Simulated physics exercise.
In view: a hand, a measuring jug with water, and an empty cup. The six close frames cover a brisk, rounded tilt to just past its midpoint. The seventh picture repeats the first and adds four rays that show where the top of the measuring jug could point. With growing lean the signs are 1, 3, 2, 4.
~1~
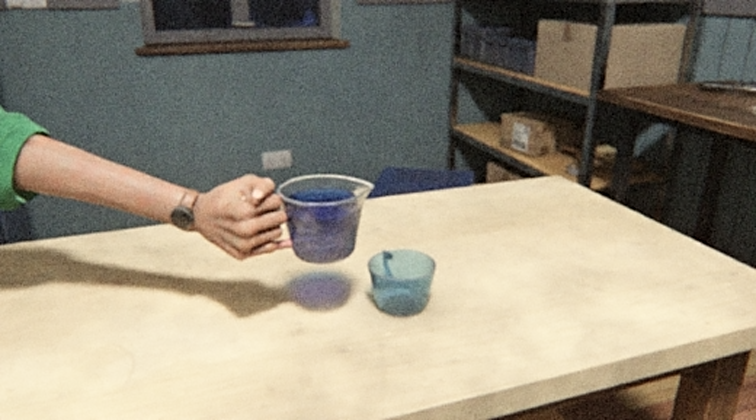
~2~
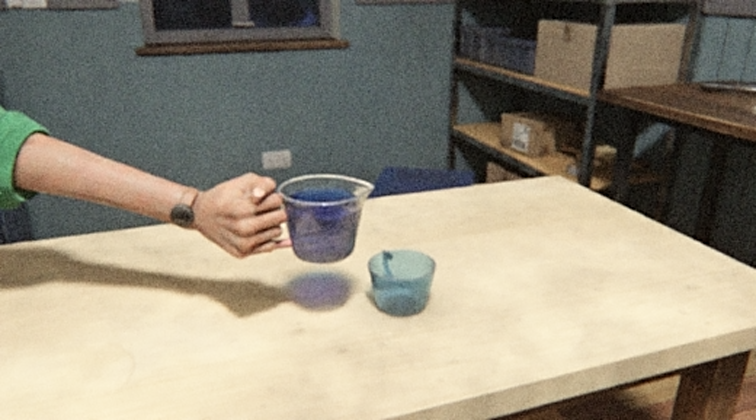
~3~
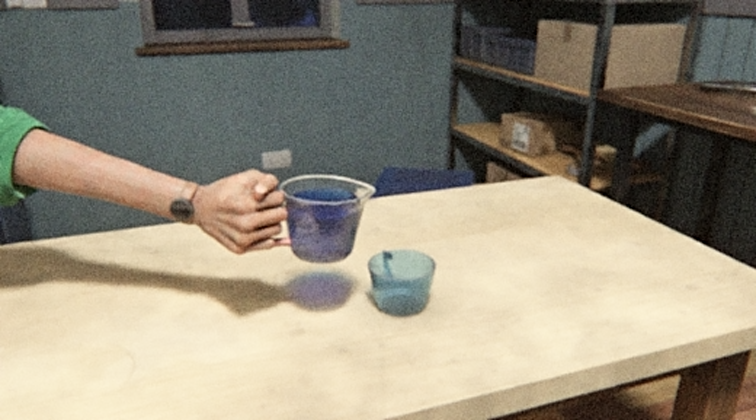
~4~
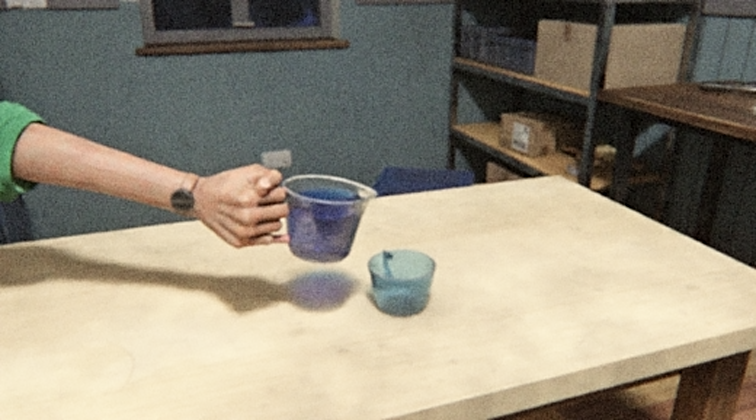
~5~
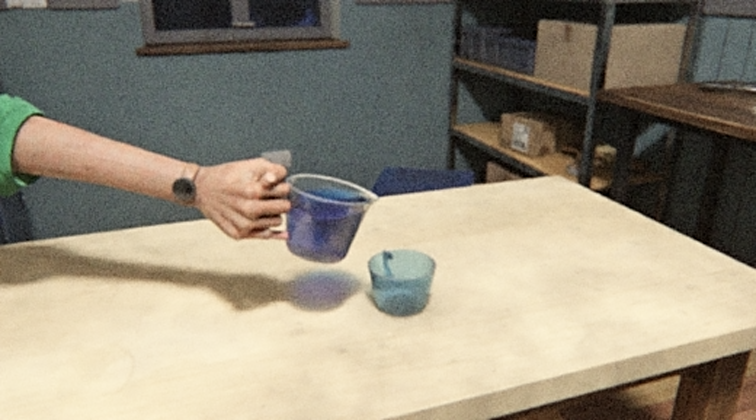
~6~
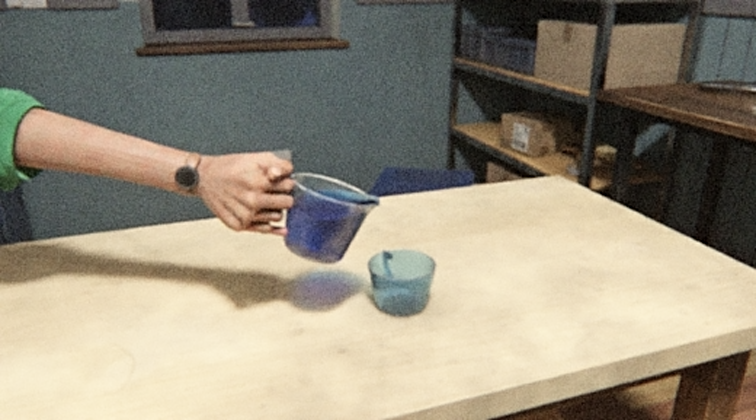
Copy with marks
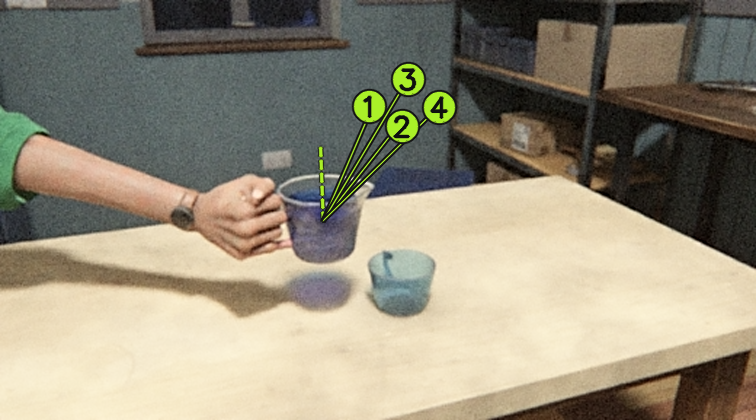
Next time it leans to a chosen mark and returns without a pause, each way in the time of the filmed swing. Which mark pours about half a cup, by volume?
Take 2.
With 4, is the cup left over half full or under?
Over half.
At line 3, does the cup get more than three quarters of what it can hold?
No, it does not.
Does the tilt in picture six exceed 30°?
No, it does not.
On the marked copy, 1 at (365, 123); 2 at (388, 137); 3 at (398, 94); 4 at (426, 118).
With 1, the cup ends with about 14 % of what it can hold.
With 2, the cup ends with about 48 % of what it can hold.
With 3, the cup ends with about 29 % of what it can hold.
With 4, the cup ends with about 68 % of what it can hold.
